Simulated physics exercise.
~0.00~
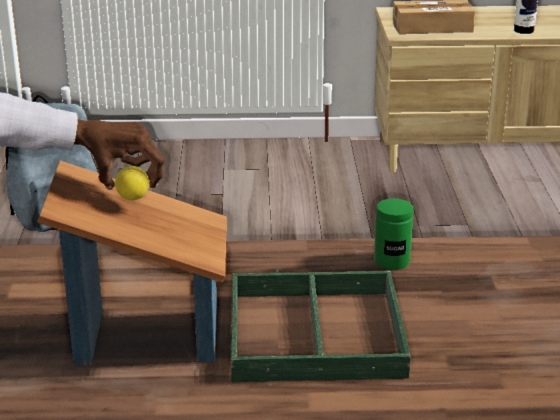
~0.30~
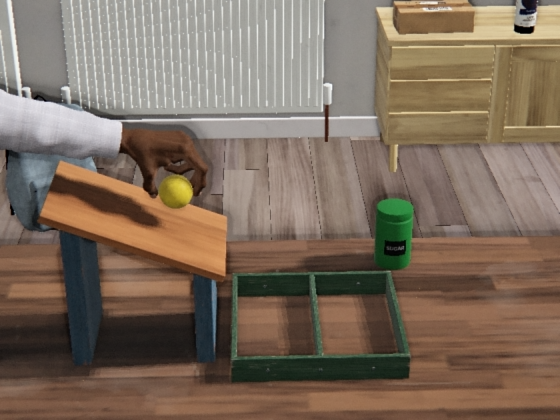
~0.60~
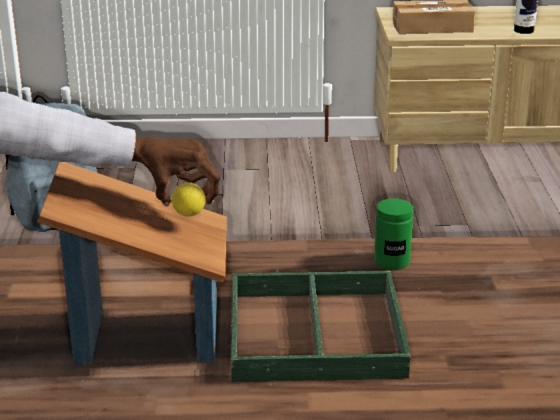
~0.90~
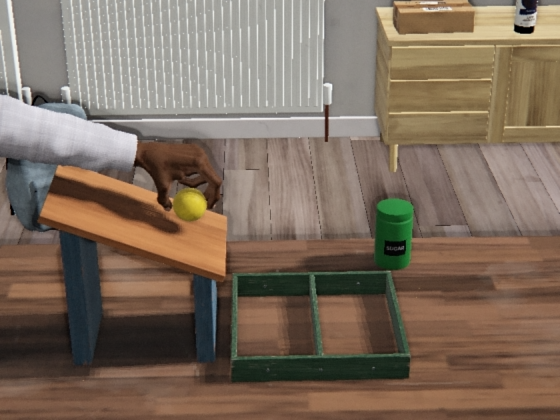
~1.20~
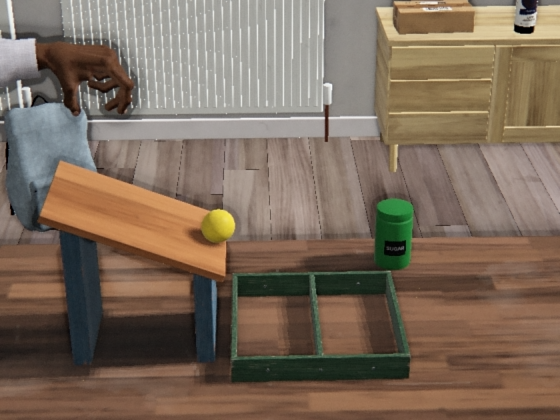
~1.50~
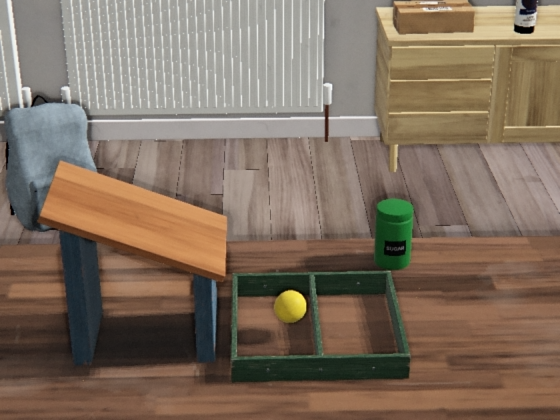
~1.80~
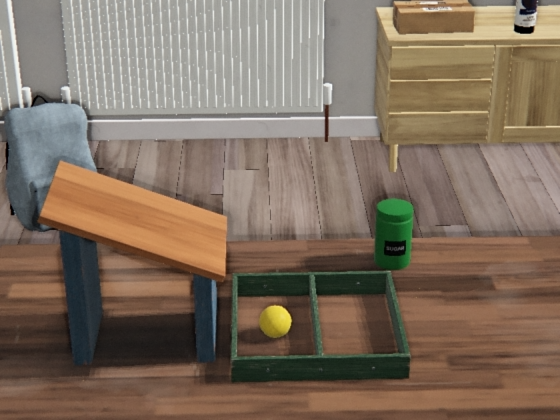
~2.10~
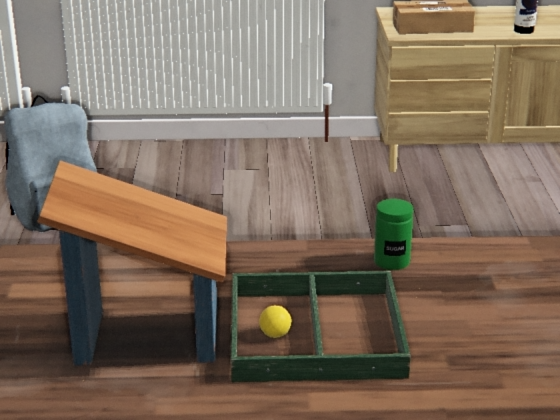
At the start, a hand holds a yellow lemon above a slanted wooden board, with a green two-bay tray to the right and a green jar standing behind it. The hand carries the lemon to the right along the board and lowers it toward the lower end. The fingers let go and the hand draws back to the left, leaving the lemon near the board's bottom edge. The lemon then drops off into the tray's nearer bay. It shifts slightly back to the left and comes to rest there, while the jar stays in place.
